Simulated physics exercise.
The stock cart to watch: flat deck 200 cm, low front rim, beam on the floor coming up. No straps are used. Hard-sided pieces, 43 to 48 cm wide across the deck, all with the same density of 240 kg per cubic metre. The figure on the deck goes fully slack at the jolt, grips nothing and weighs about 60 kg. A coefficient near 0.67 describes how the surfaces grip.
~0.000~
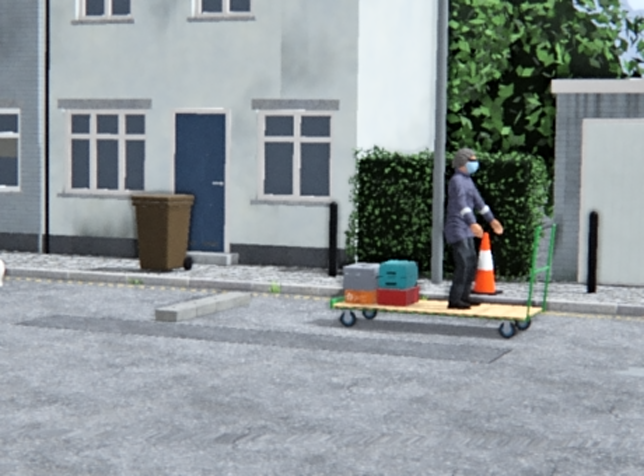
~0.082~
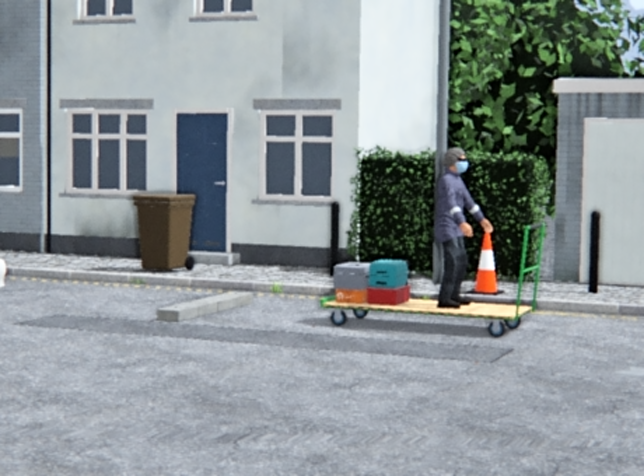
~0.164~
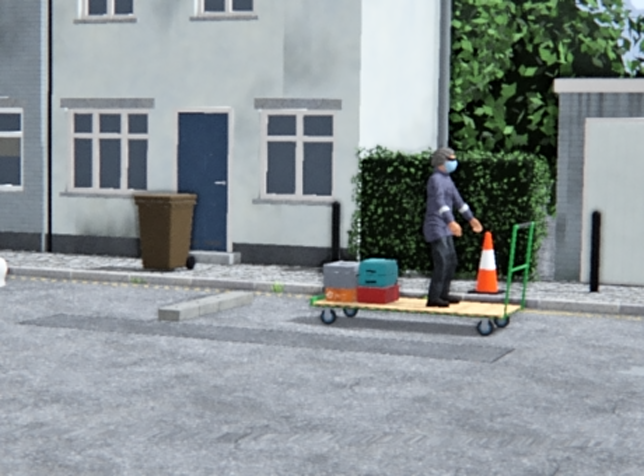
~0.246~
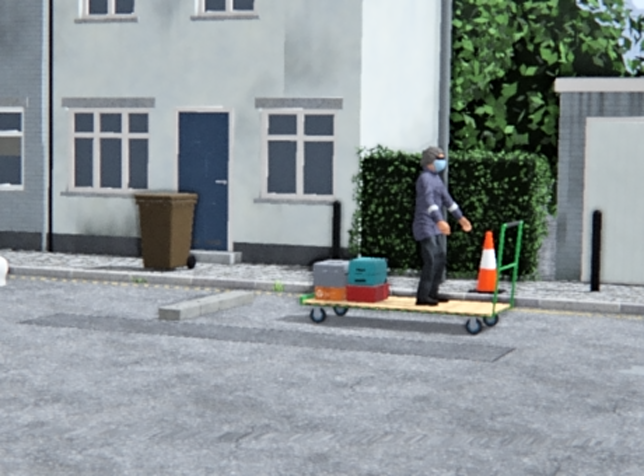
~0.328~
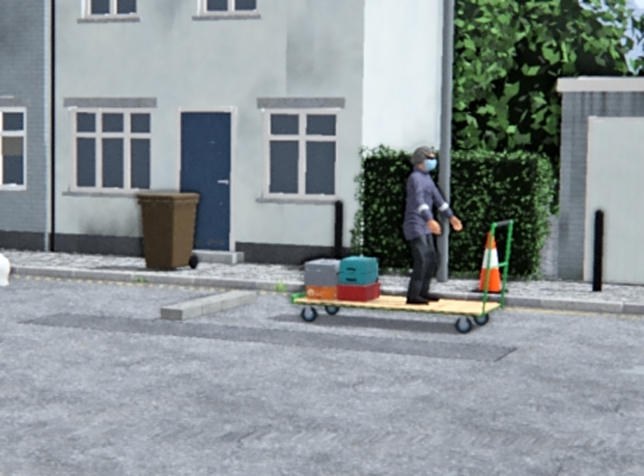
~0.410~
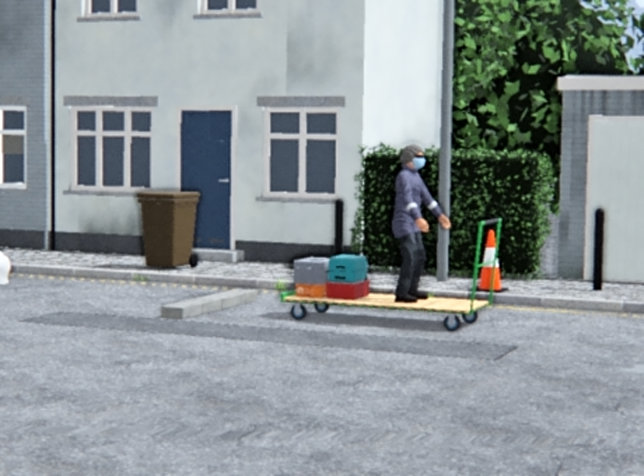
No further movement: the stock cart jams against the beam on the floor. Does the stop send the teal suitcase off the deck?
No, yeah, it does not escape over the edge.
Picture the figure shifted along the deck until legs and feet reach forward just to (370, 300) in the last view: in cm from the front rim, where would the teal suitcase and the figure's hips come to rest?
Then teal 20 behind, hips 10 past.
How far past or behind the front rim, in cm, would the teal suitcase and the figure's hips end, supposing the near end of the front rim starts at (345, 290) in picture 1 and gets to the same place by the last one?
Teal: 40 cm behind; hips: 80 cm behind.
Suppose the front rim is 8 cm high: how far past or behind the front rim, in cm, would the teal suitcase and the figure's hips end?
Teal 20 behind, hips 70 behind.
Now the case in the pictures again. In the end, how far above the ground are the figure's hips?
They end up some 35 cm off the ground.
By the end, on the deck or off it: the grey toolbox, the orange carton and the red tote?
By the last picture you'd see grey shed, orange retained and red retained.
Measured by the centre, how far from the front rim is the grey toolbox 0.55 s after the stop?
Roughly 15 cm past it.
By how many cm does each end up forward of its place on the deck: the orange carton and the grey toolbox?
Approximate forward shift in cm: Orange near 5, grey near 60.
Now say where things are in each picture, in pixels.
In the first picture, teal suitcase (398, 275), hips (459, 228), rim corner (331, 305); 0 cm covered, 160 to go.
In the second picture, teal suitcase (388, 274), hips (449, 228), rim corner (322, 304); 12 cm covered, 147 to go.
In the third picture, teal suitcase (378, 273), hips (438, 227), rim corner (312, 302); 25 cm covered, 135 to go.
In the fourth picture, teal suitcase (368, 272), hips (427, 226), rim corner (301, 301); 37 cm covered, 122 to go.
In the fifth picture, teal suitcase (359, 271), hips (418, 225), rim corner (292, 300); 50 cm covered, 110 to go.
In the sixth picture, teal suitcase (348, 269), hips (407, 223), rim corner (282, 298); 62 cm covered, 97 to go. Speed about 1.5 m/s.
After 1.05 s the deck stops.
After 1.60 s the teal suitcase is 20 cm behind the rim, tilted 15°, near (232, 263) in the last picture's view.
After 2.05 s the teal suitcase is 22 cm behind the rim, tilted 5°, near (233, 264) in the last picture's view.
When all is still (3.6 s), past the rim, grey toolbox; behind it, orange carton, red tote, teal suitcase and the figure's hips.
